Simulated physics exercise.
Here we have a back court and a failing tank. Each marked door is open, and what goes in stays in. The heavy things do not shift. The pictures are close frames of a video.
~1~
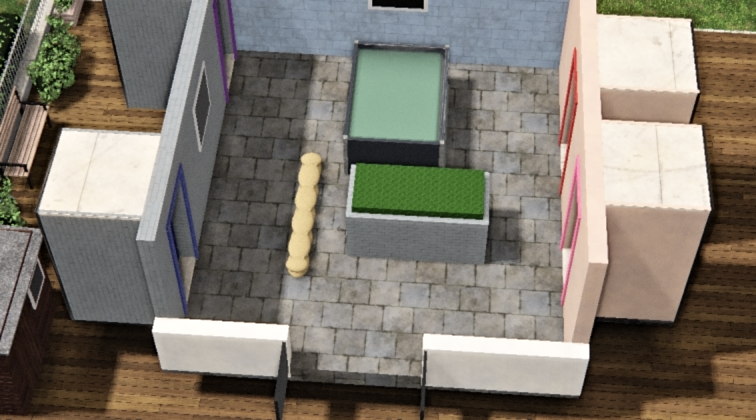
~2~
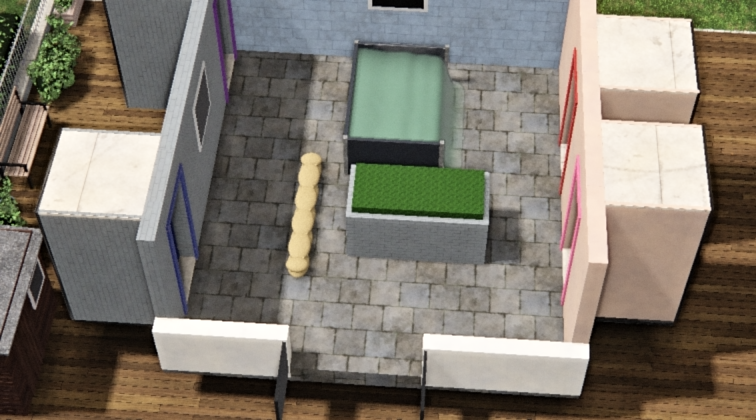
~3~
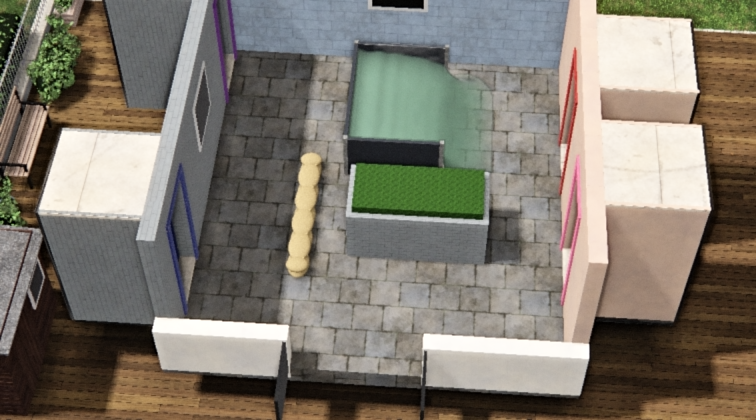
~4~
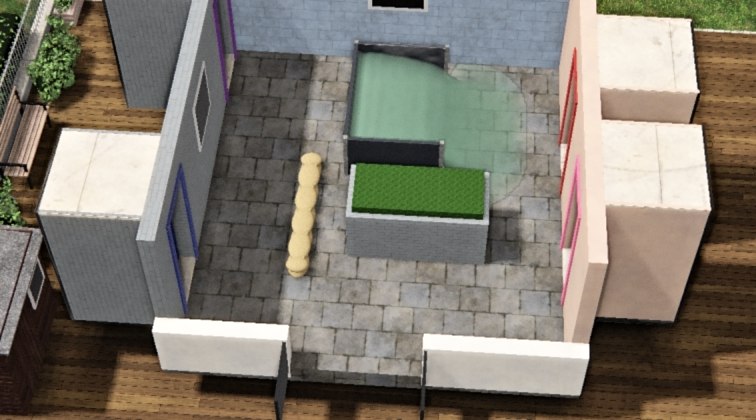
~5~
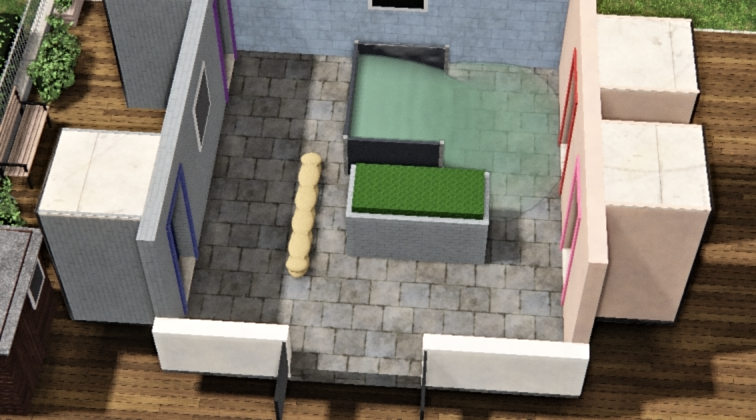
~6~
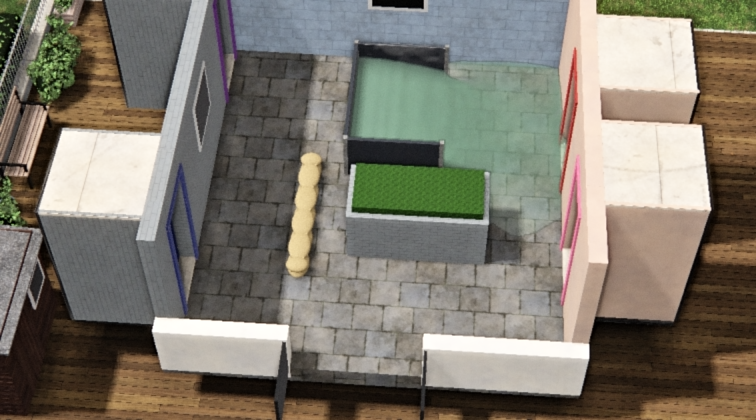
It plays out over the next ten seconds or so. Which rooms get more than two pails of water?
One by one: The purple door holds within the limit; the red door floods; the blue door holds within the limit; the pink door floods.
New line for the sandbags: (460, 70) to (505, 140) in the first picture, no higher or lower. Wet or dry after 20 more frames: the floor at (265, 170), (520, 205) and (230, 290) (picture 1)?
In turn: Dry, under water, clear.
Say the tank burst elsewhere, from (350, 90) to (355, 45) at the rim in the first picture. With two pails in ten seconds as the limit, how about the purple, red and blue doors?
My reading: The purple one takes more; the red one lets less in; the blue one goes over.
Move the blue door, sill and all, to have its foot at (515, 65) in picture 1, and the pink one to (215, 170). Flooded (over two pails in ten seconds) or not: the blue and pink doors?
Blue passes that mark; pink takes less.
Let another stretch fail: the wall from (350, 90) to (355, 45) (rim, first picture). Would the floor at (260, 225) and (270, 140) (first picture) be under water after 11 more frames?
As listed: Covered, flooded.
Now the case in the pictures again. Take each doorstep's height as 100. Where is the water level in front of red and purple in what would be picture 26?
In turn 190 and 30 per cent.
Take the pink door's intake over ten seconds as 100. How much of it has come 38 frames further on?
Close to 65 %.
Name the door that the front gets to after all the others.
The one in blue.
A moment on, water covers 25 % of the floor; the purple door not reached, the red door far over two buckets in, the blue door not reached, the pink door wet at the sill, nothing in.
Next, water covers 35 % of the floor; the purple door not reached, the red door far over two buckets in, the blue door not reached, the pink door under two buckets in.
Then, water covers 50 % of the floor; the purple door wet at the sill, nothing in, the red door far over two buckets in, the blue door not reached, the pink door under two buckets in.
Later, water covers 85 % of the floor; the purple door under two buckets in, the red door far over two buckets in, the blue door wet at the sill, nothing in, the pink door over two buckets in.
In the end, water covers 95 % of the floor; the purple door under two buckets in, the red door far over two buckets in, the blue door under two buckets in, the pink door over two buckets in.
